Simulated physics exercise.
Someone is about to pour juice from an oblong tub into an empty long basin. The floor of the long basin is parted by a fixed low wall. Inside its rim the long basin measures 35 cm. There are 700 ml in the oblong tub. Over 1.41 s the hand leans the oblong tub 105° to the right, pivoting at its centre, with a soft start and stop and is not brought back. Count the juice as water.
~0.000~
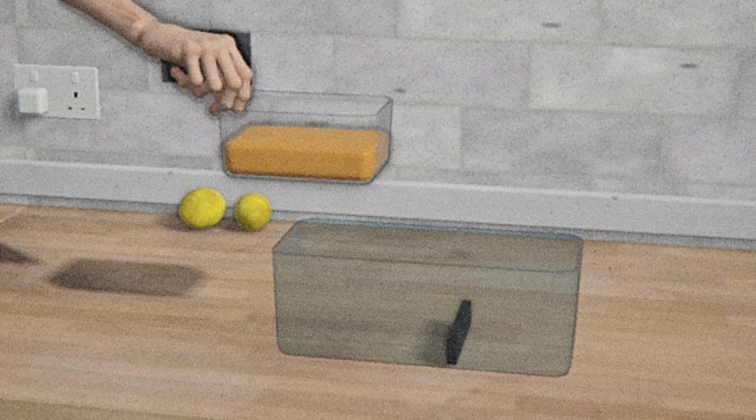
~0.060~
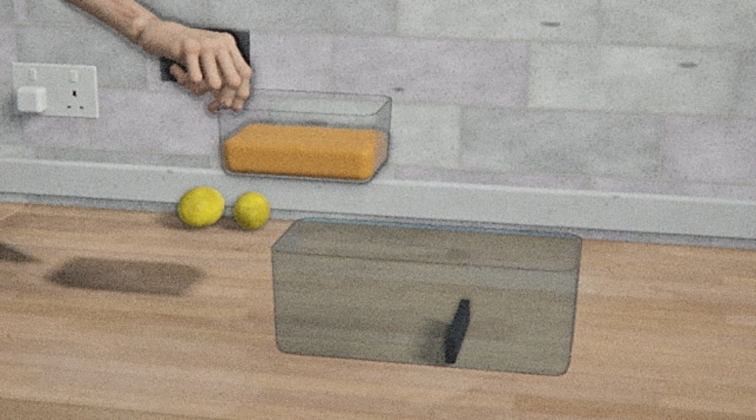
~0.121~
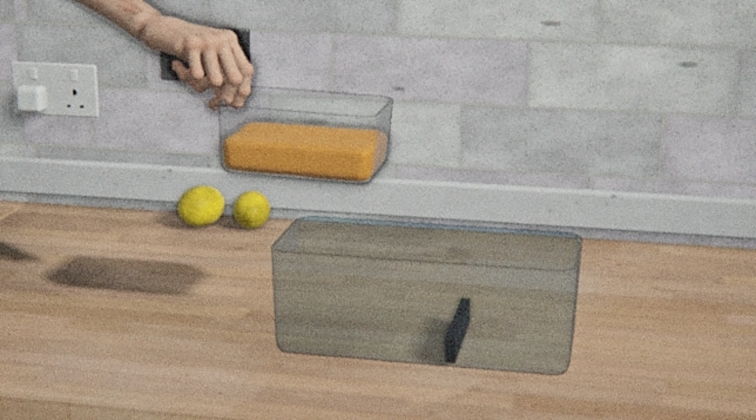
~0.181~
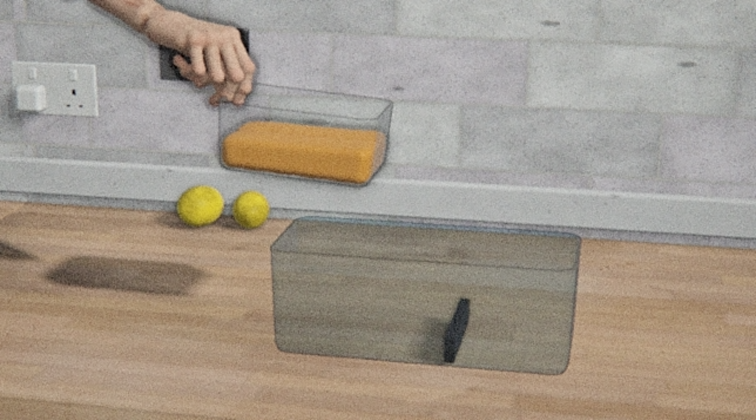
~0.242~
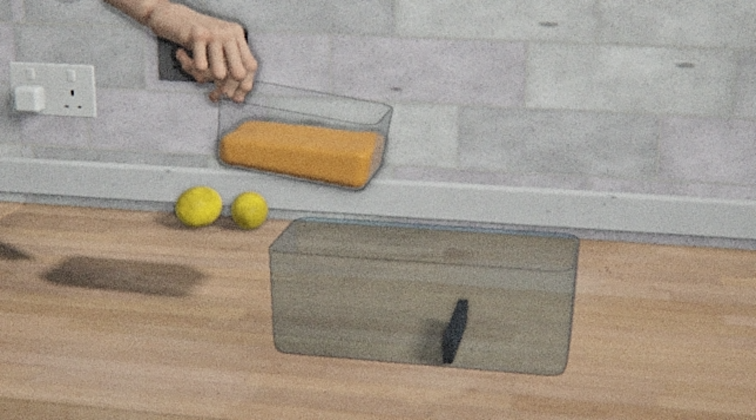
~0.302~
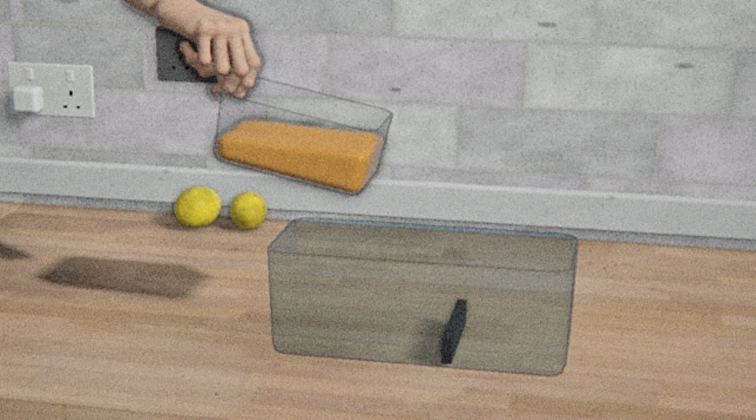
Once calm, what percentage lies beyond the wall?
The far part has some 6 per cent.
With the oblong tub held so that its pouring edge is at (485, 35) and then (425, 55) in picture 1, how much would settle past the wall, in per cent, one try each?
First 80, then 45 per cent.
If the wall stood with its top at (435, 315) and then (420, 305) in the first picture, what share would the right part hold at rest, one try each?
First 30, then 45 per cent.
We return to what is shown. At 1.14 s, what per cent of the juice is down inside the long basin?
Near 80 in a hundred.
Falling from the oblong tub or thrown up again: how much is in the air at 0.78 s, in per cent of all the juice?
Some 26 per cent.
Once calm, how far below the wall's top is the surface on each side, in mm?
Some 8 mm on the left and 30 mm on the right.
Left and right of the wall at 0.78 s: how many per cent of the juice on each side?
Left about 14, right about 0.
Then, 0.78 s in, the tilt is 62° and 60 per cent is still to pour, 13 is left of the wall and 0 right of it.
Then, 1.14 s in, the tilt is 96° and 15 per cent is still to pour, 74 is left of the wall and 5 right of it.
Then, 1.51 s in, the tilt is 105° and 0 per cent is still to pour, 92 is left of the wall and 6 right of it.
Then, 1.91 s in, the tilt is 105° and 0 per cent is still to pour, 93 is left of the wall and 6 right of it.
Finally, 93 per cent lies left of the wall, 6 right of it and 1 outside.
